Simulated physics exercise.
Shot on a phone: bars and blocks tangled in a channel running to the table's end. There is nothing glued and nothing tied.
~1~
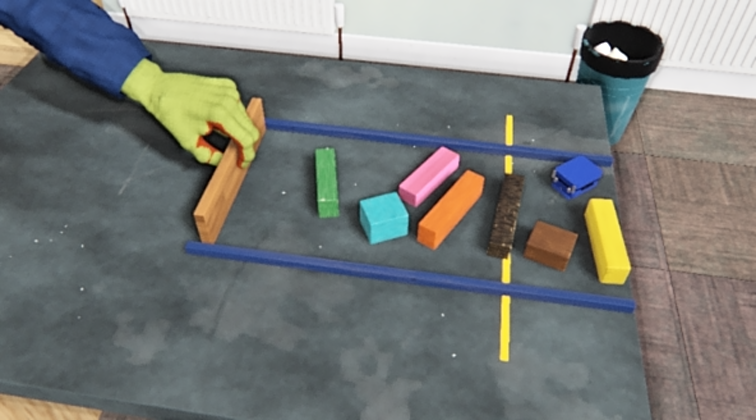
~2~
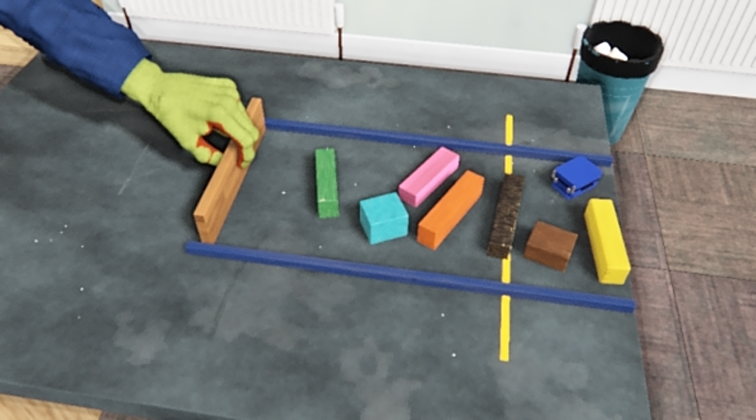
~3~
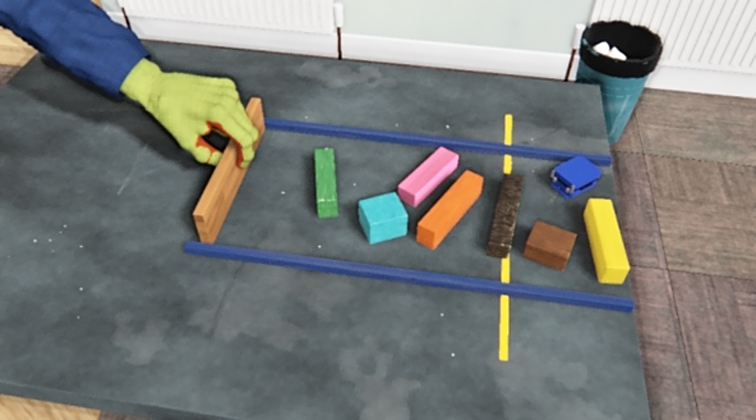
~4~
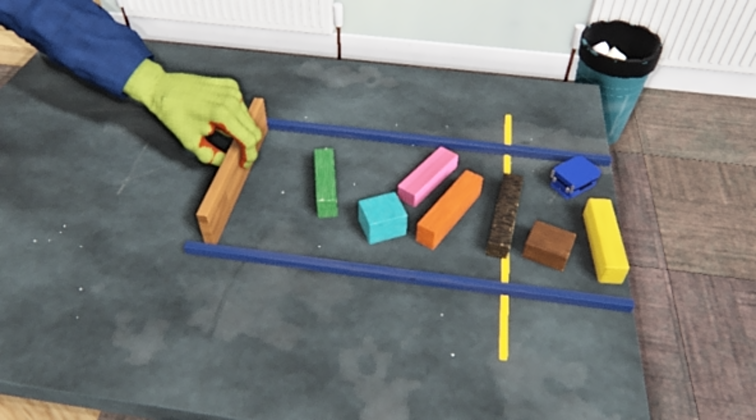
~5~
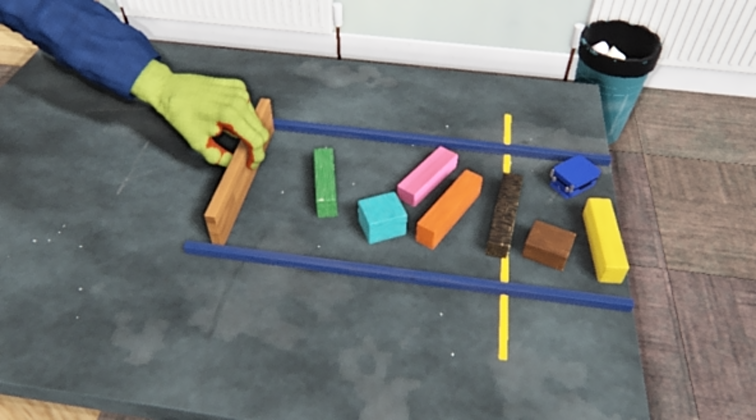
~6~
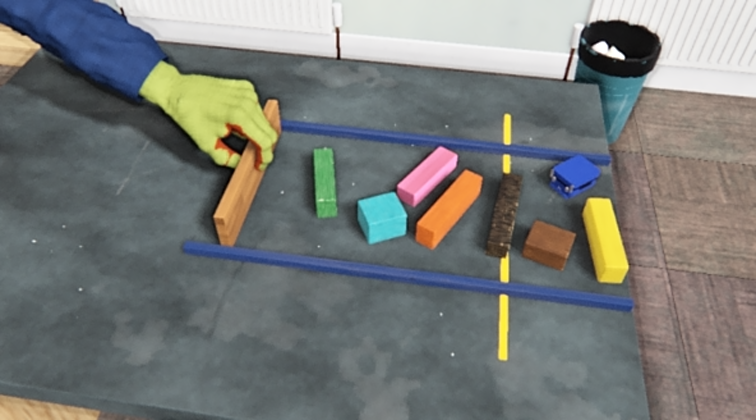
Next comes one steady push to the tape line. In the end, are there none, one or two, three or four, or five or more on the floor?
Seems one or two of them come crashing down.
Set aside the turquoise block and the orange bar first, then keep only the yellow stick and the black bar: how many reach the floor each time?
The number is 0 for the first case and 0 for the second.
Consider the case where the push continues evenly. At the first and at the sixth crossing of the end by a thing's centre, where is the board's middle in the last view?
At (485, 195) for the first, at (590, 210) for the sixth.
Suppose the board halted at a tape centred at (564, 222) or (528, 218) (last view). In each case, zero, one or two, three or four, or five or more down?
Counts, in turn - either three or four; 1 or 2.
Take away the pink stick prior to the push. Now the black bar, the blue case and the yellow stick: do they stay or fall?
Final state: Black bar in place, blue case in place, yellow stick off.
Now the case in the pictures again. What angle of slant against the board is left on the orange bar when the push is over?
Roughly 5°.
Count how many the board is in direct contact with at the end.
All in all, 2.
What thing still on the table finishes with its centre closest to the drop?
That would be the brown block.
Soon after, none off yet; yellow stick at rest near (604, 239); blue case at rest near (574, 178); brown block at rest near (548, 245).
After that, none off yet; yellow stick at rest near (604, 239); blue case at rest near (574, 178); brown block moving near (552, 245).
In the end, the number that fall off is one or two; gone, yellow stick.
